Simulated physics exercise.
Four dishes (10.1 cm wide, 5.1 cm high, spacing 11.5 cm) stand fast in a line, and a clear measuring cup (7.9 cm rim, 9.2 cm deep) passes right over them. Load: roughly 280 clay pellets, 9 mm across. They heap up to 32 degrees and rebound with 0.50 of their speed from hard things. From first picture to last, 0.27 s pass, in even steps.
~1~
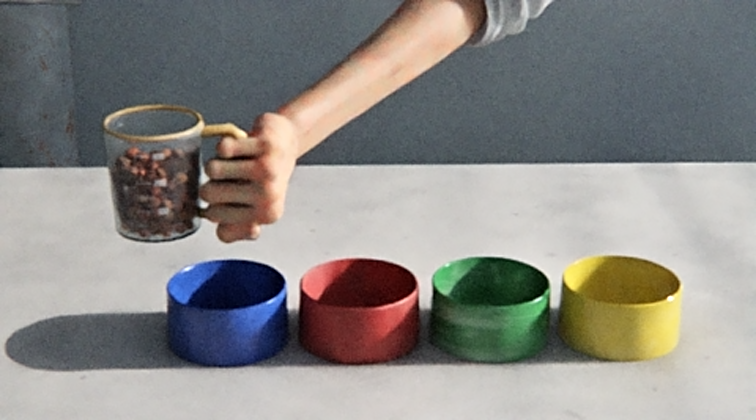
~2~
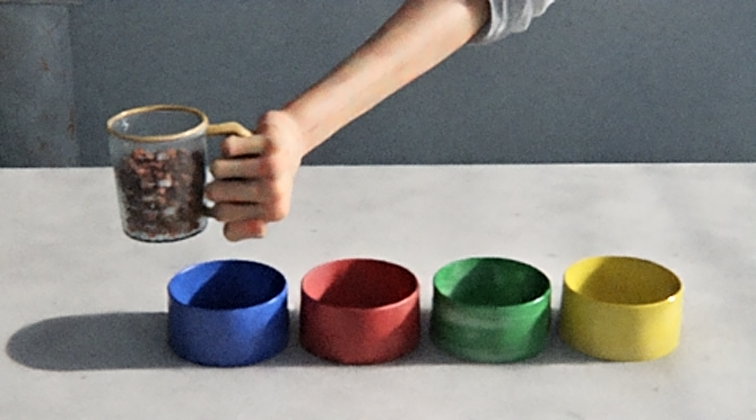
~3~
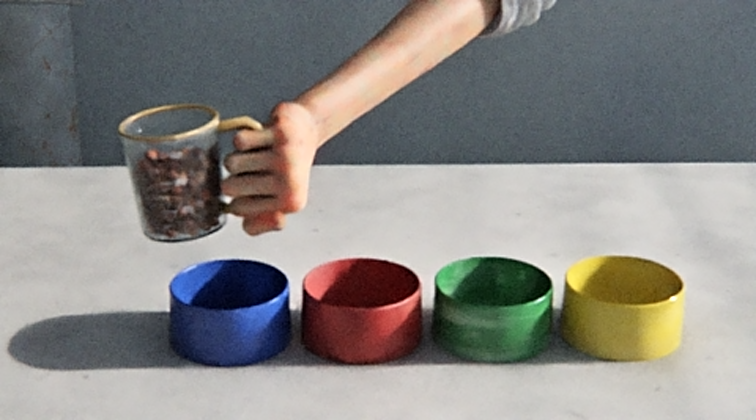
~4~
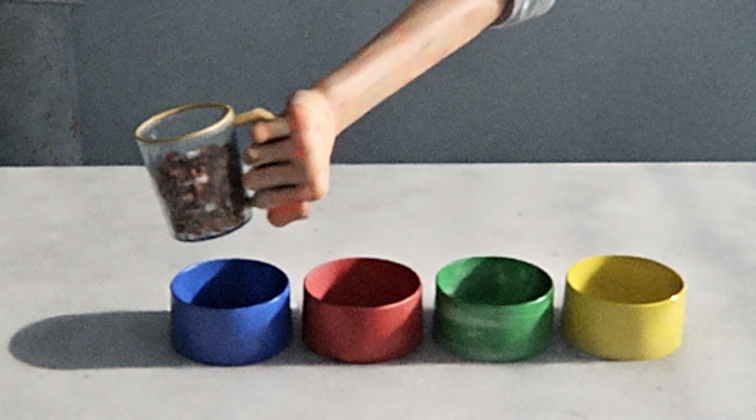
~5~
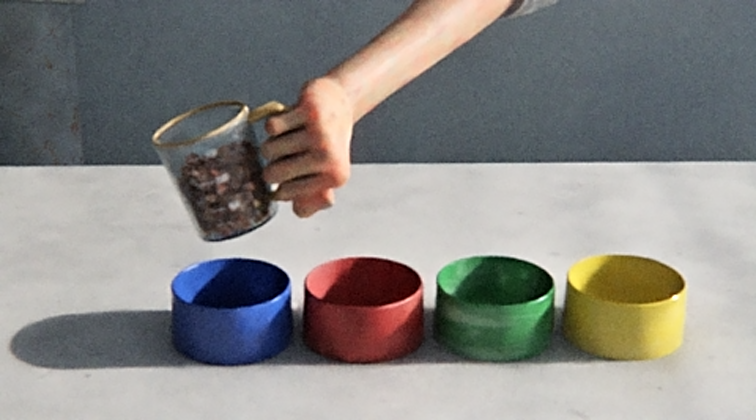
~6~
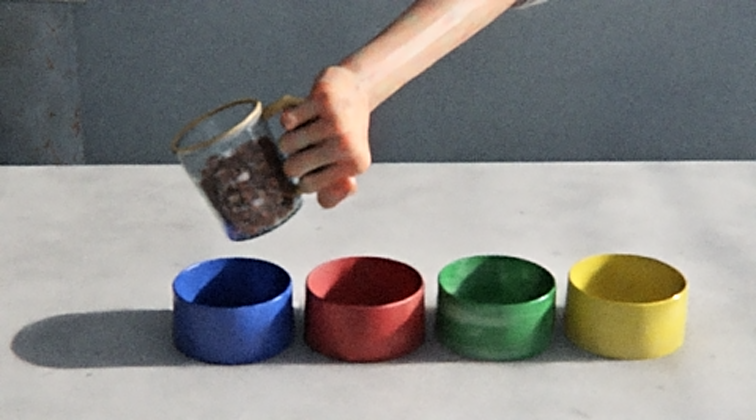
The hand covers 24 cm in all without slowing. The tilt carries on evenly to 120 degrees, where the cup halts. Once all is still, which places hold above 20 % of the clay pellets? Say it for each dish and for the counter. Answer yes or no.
Red yes, blue no, green no, yellow no, counter no.
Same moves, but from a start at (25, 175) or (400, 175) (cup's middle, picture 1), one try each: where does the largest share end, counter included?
Most goes to: Blue, then yellow.
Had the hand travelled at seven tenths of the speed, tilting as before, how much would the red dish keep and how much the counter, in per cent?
Then: Red 100, counter 0.
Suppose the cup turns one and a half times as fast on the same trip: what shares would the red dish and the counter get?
Red 100; counter 0.
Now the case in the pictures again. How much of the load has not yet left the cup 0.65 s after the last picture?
Roughly 100 per cent.
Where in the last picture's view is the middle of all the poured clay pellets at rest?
Near (362, 309).
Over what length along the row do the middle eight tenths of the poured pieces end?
Some 6 cm.
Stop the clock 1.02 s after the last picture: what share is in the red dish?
Near 70 per cent so far.
Then, 0.39 s after the last picture, tilt 71 degrees; cup holds 100 %.
Then, 0.65 s after the last picture, tilt 101 degrees; cup holds 100 %.
Then, 1.02 s after the last picture, tilt 120 degrees; cup holds 25 %, red 70 %.
In the end, red 100 %, blue 0 %, green 0 %, yellow 0 %, counter 0 %.
